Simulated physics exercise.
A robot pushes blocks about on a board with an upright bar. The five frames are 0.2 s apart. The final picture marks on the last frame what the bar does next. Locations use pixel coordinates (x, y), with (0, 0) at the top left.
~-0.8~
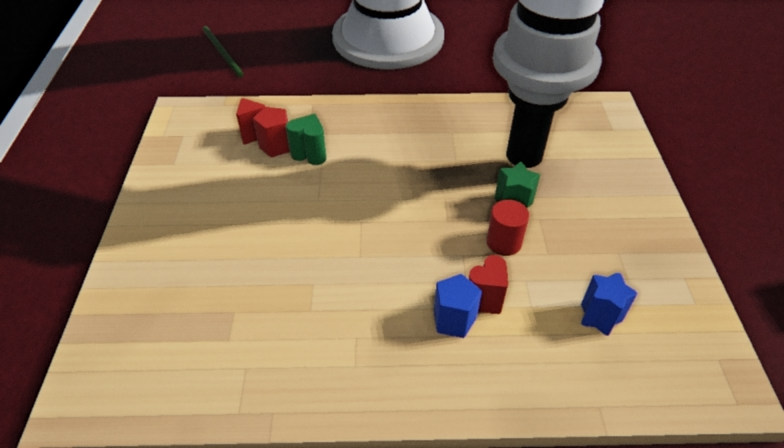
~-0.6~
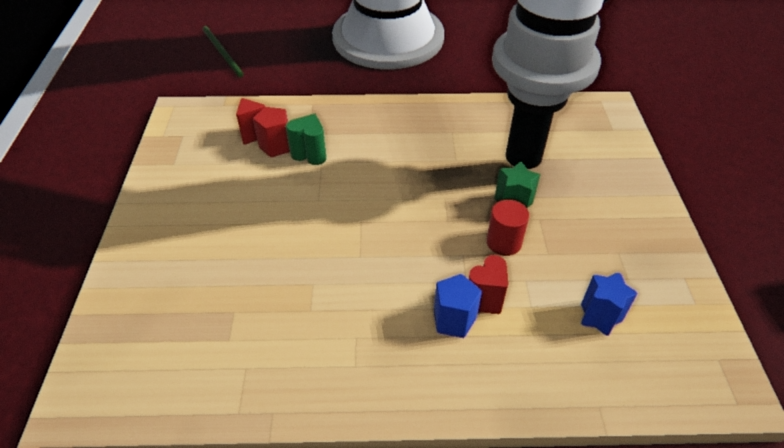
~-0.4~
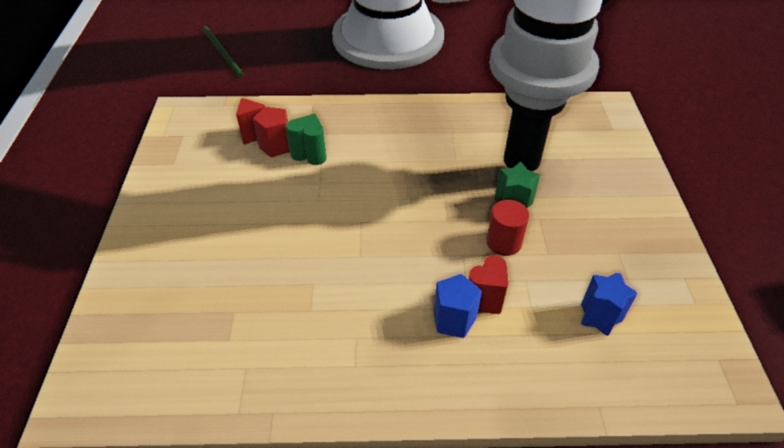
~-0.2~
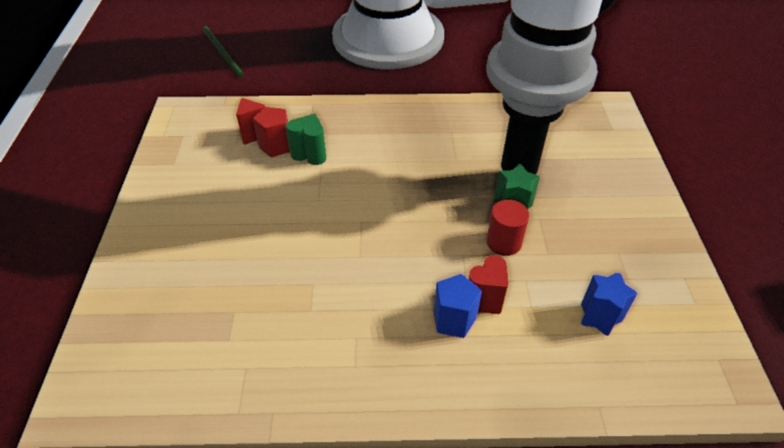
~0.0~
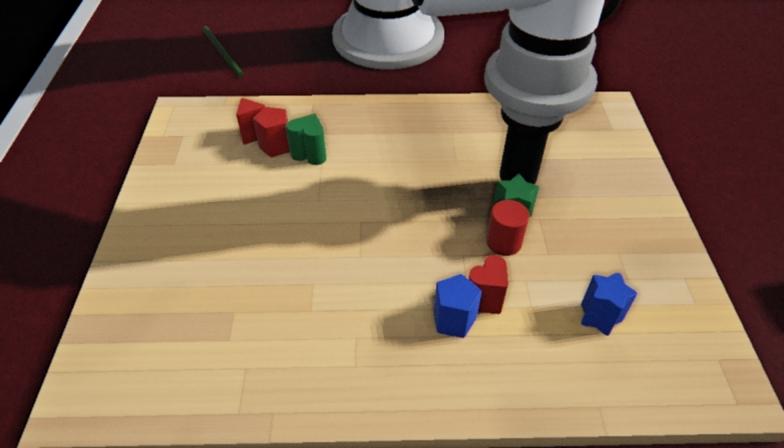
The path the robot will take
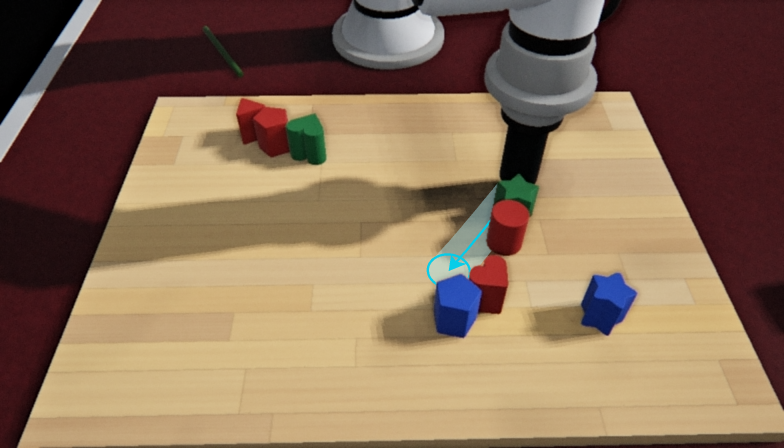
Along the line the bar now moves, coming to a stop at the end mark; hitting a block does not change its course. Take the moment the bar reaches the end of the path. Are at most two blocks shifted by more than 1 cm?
That would be a no.
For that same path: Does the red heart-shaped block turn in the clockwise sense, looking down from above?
Yes.
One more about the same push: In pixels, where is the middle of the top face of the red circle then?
It ends at (525, 263).
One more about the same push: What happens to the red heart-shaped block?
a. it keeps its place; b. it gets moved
The answer is b.
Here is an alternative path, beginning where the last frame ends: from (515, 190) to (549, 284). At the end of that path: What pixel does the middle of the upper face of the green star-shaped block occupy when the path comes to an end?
(520, 256)
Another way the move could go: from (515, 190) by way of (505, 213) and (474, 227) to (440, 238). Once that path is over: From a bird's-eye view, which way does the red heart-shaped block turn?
Seen from above, its turn is clockwise.
Path on the board, straight from (515, 190) to (449, 271).
On the path given first. One third of the way, bar at (498, 202); red circle at (509, 242); green star-shaped block at (502, 216), turned 15° anticlockwise.
Two thirds of the way, bar at (476, 229); red heart-shaped block at (495, 282), turned 40° clockwise; red circle at (521, 258); green star-shaped block at (491, 240), turned 60° anticlockwise.
At the end, bar at (450, 258); blue pentagon in place; red heart-shaped block at (502, 289), turned 40° clockwise; red circle at (525, 263); green star-shaped block at (486, 260), turned 100° anticlockwise.
